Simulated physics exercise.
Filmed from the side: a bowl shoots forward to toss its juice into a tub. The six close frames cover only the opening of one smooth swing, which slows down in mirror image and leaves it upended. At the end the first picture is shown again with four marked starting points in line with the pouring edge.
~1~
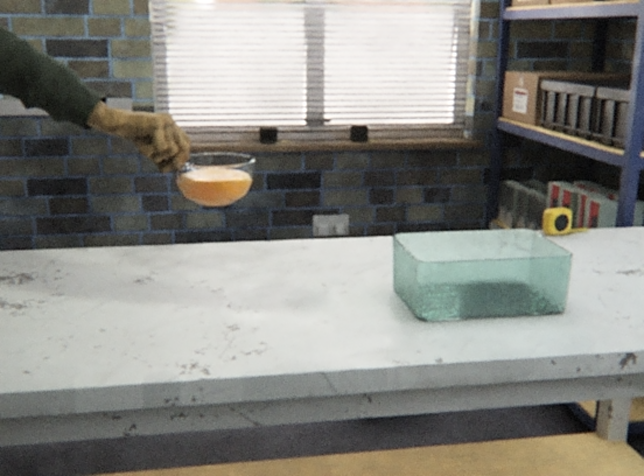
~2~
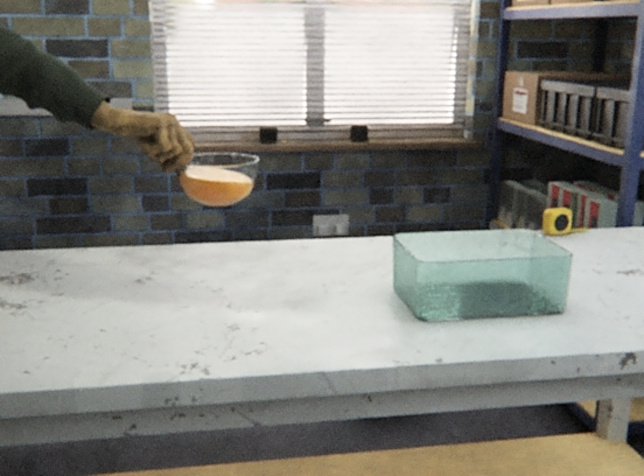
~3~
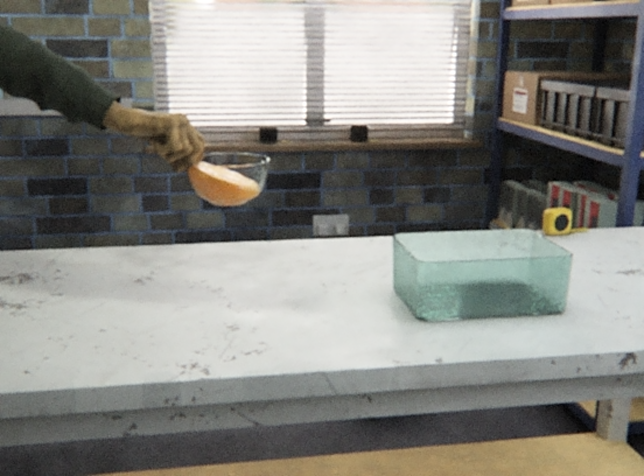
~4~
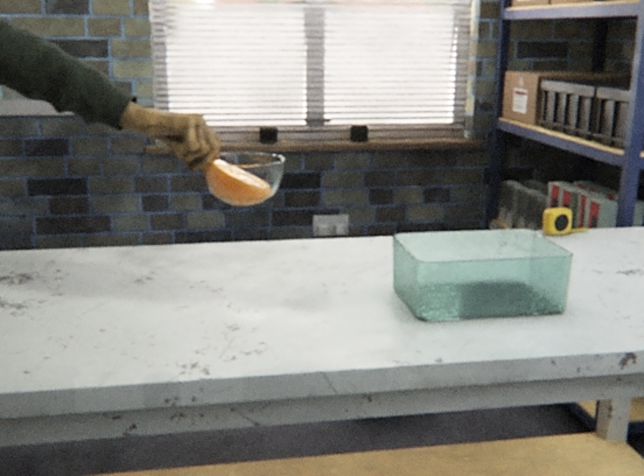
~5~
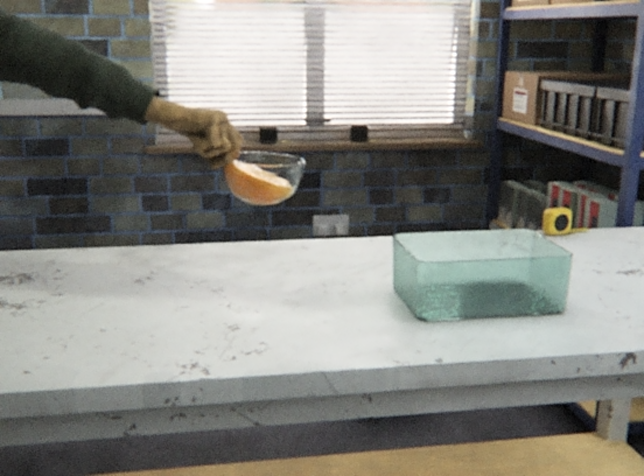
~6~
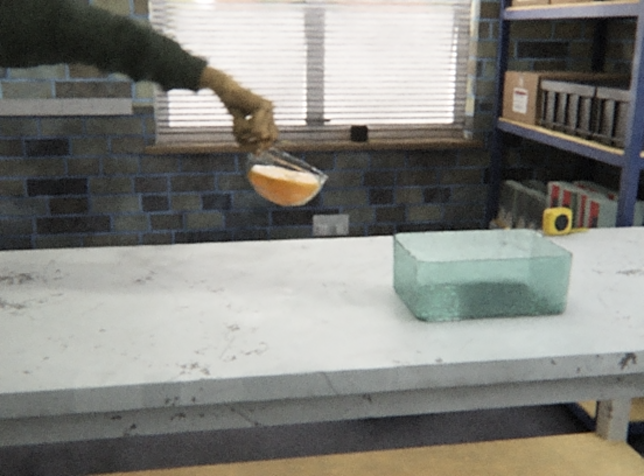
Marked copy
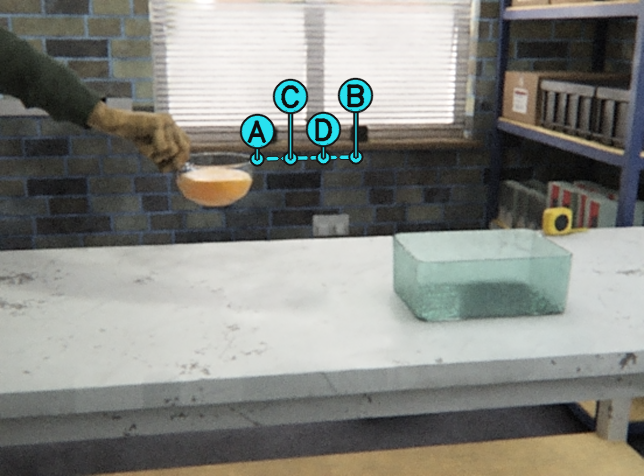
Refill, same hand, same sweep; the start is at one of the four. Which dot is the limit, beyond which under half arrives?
C.
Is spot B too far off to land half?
No.
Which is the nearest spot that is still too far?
The answer is A.
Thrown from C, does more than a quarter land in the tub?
Yes, clearly.
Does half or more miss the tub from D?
No, not at all.
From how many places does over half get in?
Three.
On the marked copy, A at (257, 159); B at (355, 157); C at (290, 158); D at (323, 157).
If A is chosen, about 21 % lands in the tub, 76 % falls short and 4 % goes beside or beyond.
If B is chosen, about 77 % lands in the tub, 4 % falls short and 19 % goes beside or beyond.
If C is chosen, about 73 % lands in the tub, 19 % falls short and 8 % goes beside or beyond.
If D is chosen, about 84 % lands in the tub, 2 % falls short and 14 % goes beside or beyond.
